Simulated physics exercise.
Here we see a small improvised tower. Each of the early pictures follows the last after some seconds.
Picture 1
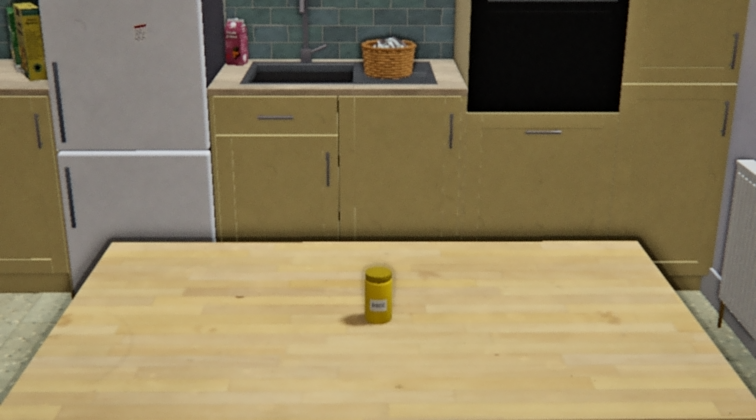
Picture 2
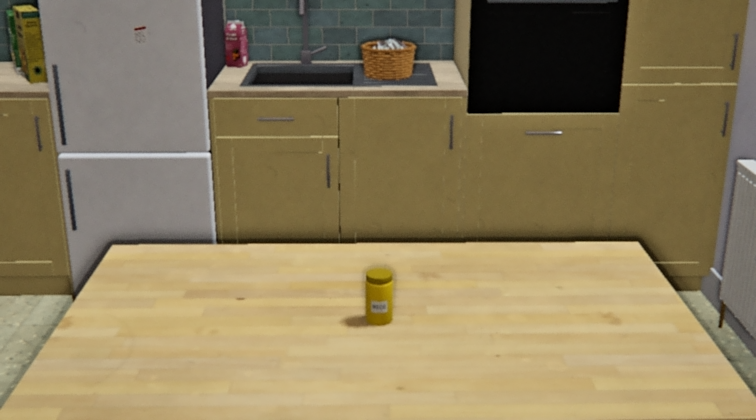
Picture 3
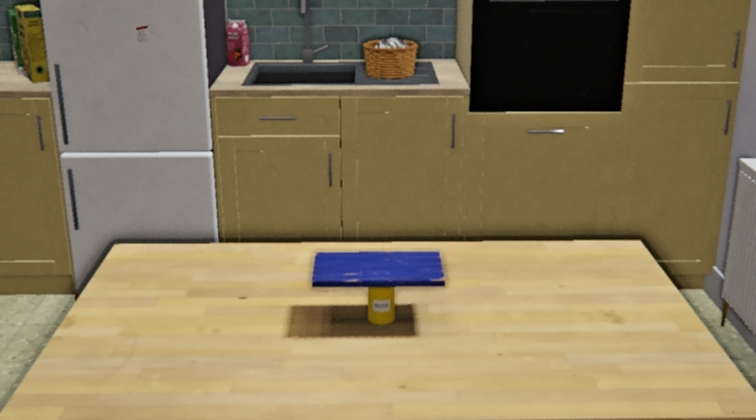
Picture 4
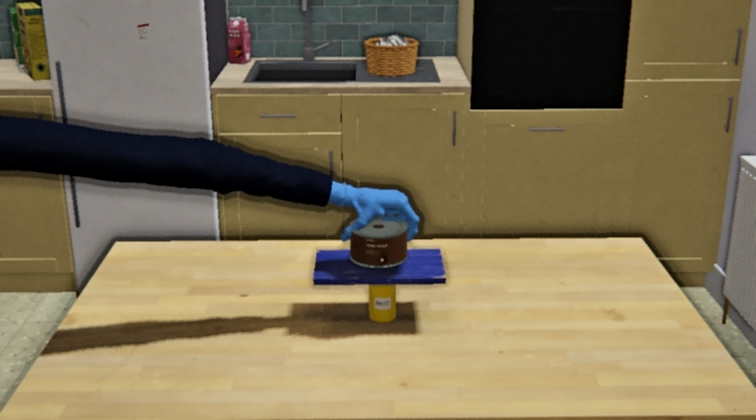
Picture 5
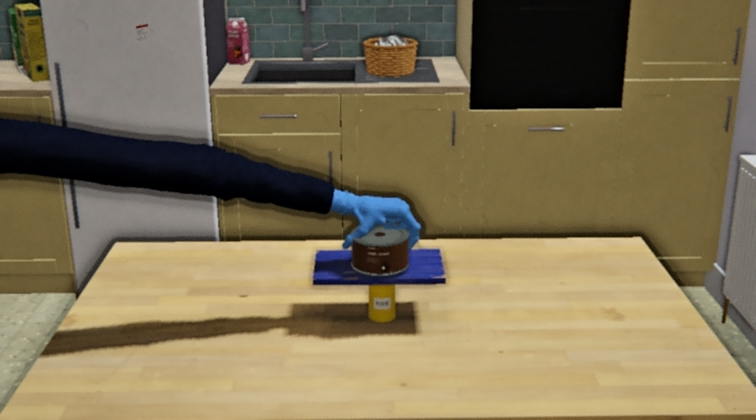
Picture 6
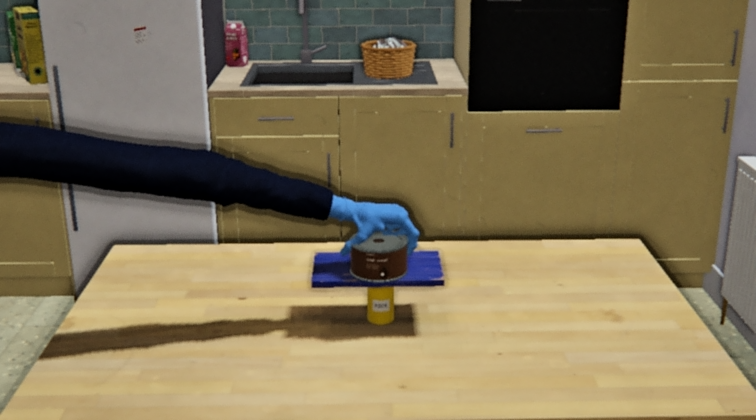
A kitchen with mustard-coloured cabinets, a white fridge and a dark oven is seen from the front, slightly above a pale wooden table. A small yellow jar stands alone near the table's middle, then a blue board appears lying across its top. A blue-gloved hand on a dark-sleeved arm, reaching from the left, lowers a brown tub onto the board and keeps hold of it.
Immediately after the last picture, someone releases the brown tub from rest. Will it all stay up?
The result is a standing stack.
Then, 0.50 s after the last picture, nothing has stirred.
Then, 1.30 s after the last picture, brown tub resting near (379, 256).
At rest, all 3 in place. Seen from the same camera at the end, brown tub near (379, 256). The stack holds.
